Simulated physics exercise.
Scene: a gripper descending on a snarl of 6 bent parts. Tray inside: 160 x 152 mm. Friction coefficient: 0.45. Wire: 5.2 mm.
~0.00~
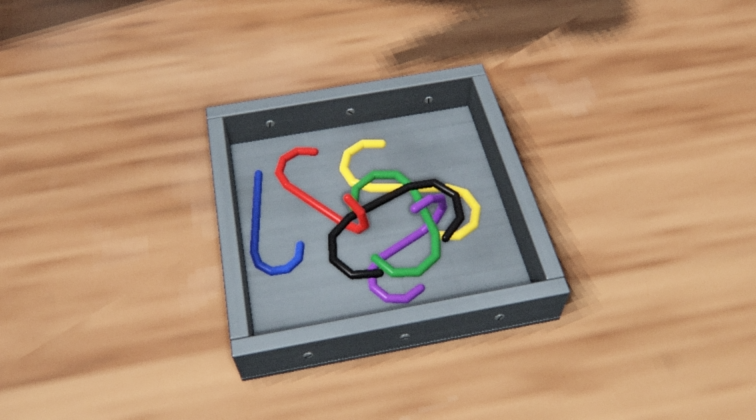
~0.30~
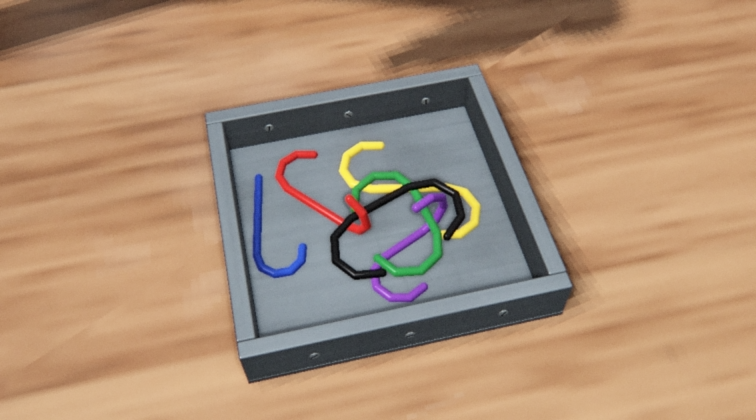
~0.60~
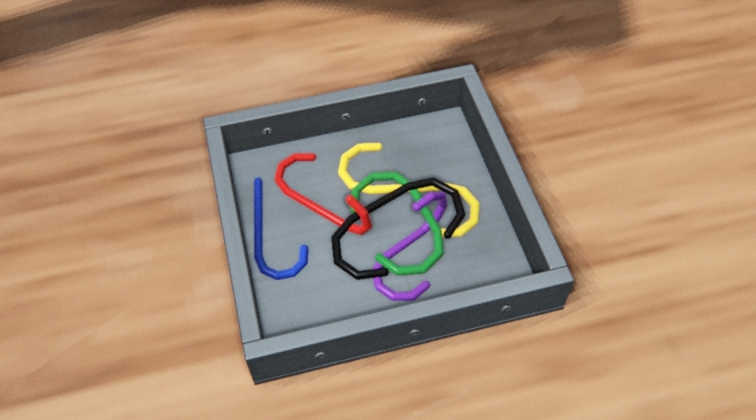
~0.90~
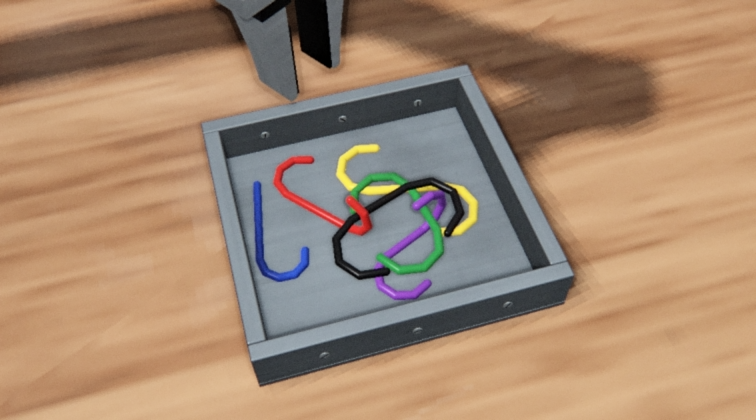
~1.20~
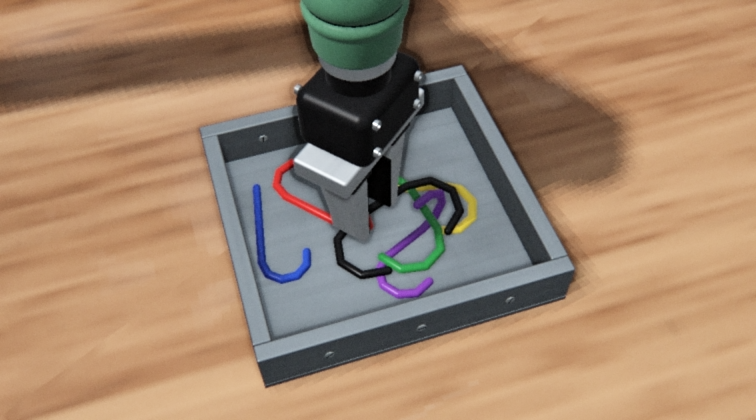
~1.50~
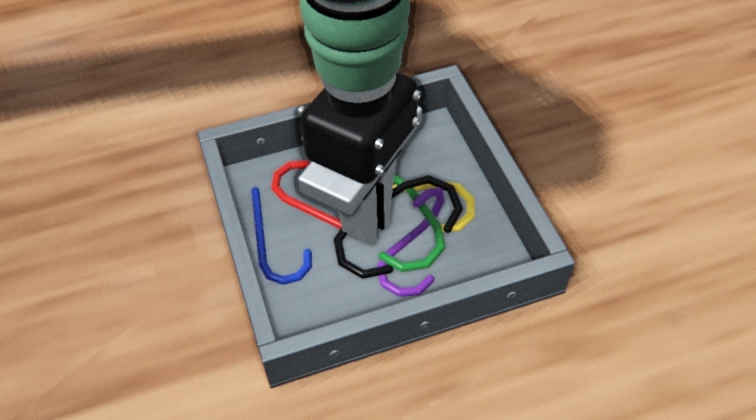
A robotic gripper came down into a gray tray of six colorful bent hooks, most of them tangled together, and closed its fingers on the red one while the hooks barely moved.
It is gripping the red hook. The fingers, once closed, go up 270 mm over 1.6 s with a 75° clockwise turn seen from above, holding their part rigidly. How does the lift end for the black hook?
Lifted.
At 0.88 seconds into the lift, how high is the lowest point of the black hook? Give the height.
I'd say close to 90 mm.
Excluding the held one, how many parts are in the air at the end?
1 in all.
By 1.98 s, lowest point more than 20 mm over the tray floor, red hook 58 mm.
By 2.38 s, lowest point more than 20 mm over the tray floor, red hook 159 mm, black hook 89 mm.
By 3.10 s, lowest point more than 20 mm over the tray floor, red hook 273 mm, black hook 197 mm.
Finally, hanging red hook 273 mm, black hook 197 mm; the other 4 are down.
